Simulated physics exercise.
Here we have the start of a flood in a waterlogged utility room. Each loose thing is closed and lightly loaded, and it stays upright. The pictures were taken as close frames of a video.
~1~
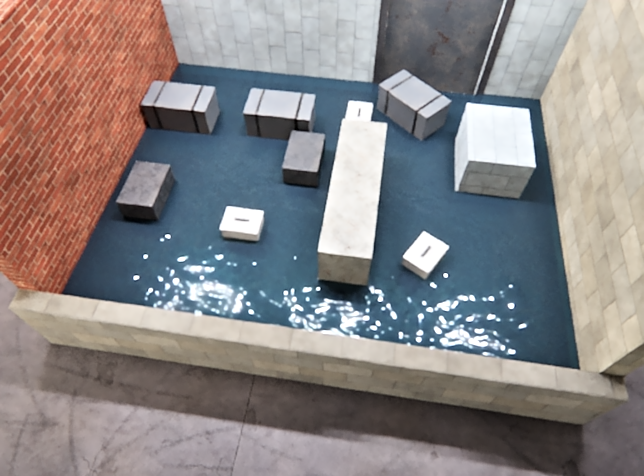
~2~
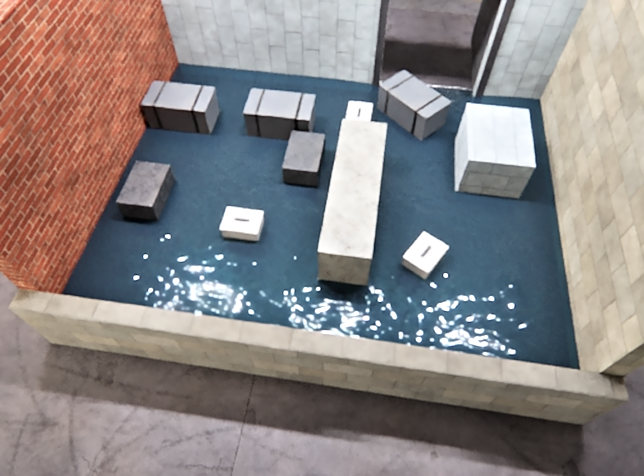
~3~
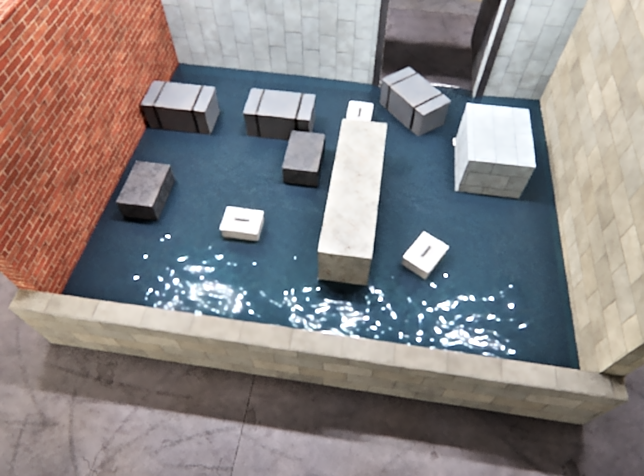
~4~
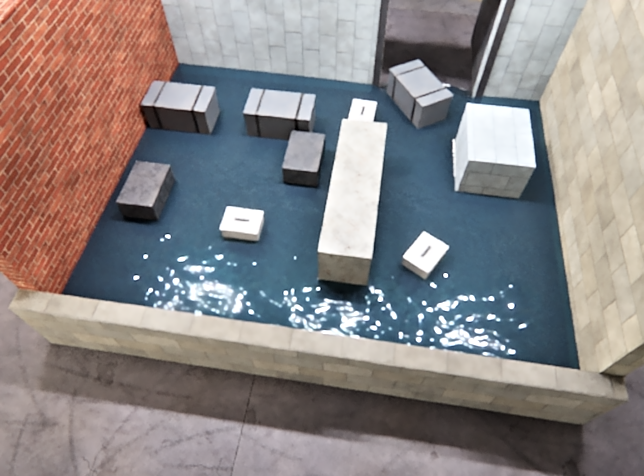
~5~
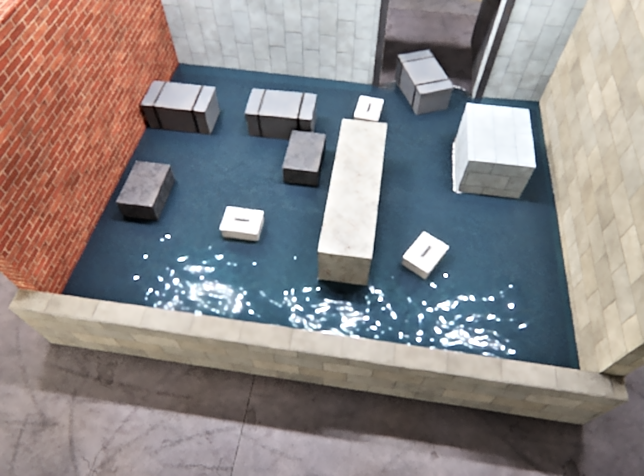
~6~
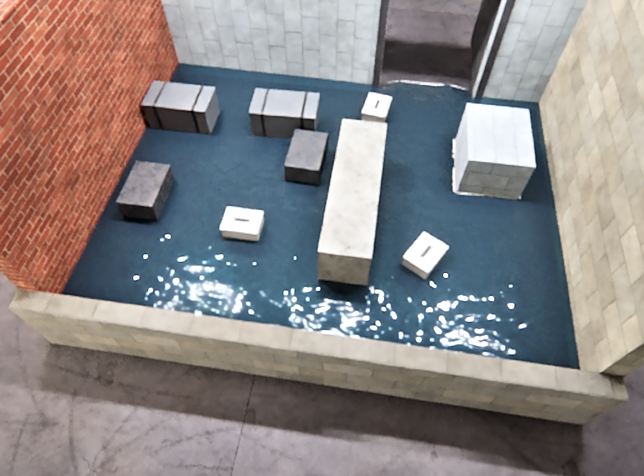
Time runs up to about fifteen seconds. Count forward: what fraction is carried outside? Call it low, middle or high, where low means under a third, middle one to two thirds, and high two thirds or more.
Middle.
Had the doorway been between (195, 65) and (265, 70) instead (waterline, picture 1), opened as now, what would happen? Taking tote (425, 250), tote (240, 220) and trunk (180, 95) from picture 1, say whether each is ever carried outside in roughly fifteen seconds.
First one held back, second held back, third flushed away.
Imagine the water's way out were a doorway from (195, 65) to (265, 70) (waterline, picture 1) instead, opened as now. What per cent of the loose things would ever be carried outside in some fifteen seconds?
Estimated share: Around 50 %.
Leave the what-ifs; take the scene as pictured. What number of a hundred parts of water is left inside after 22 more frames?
I'd say close to 68 percent.
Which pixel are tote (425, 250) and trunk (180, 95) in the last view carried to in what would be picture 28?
(406, 156) and (218, 87), approximately.
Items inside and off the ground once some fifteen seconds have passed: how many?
By my reckoning the number comes out at 2.
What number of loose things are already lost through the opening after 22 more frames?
The number comes to 4.
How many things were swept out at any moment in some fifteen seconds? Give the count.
It adds up to 4.
A moment on, 1 of 8 are out; 7 afloat.
Next, 2 of 8 are out; 6 afloat.
Later, 4 of 8 are out; 4 afloat.
In the end, 4 of 8 are out; 2 afloat.
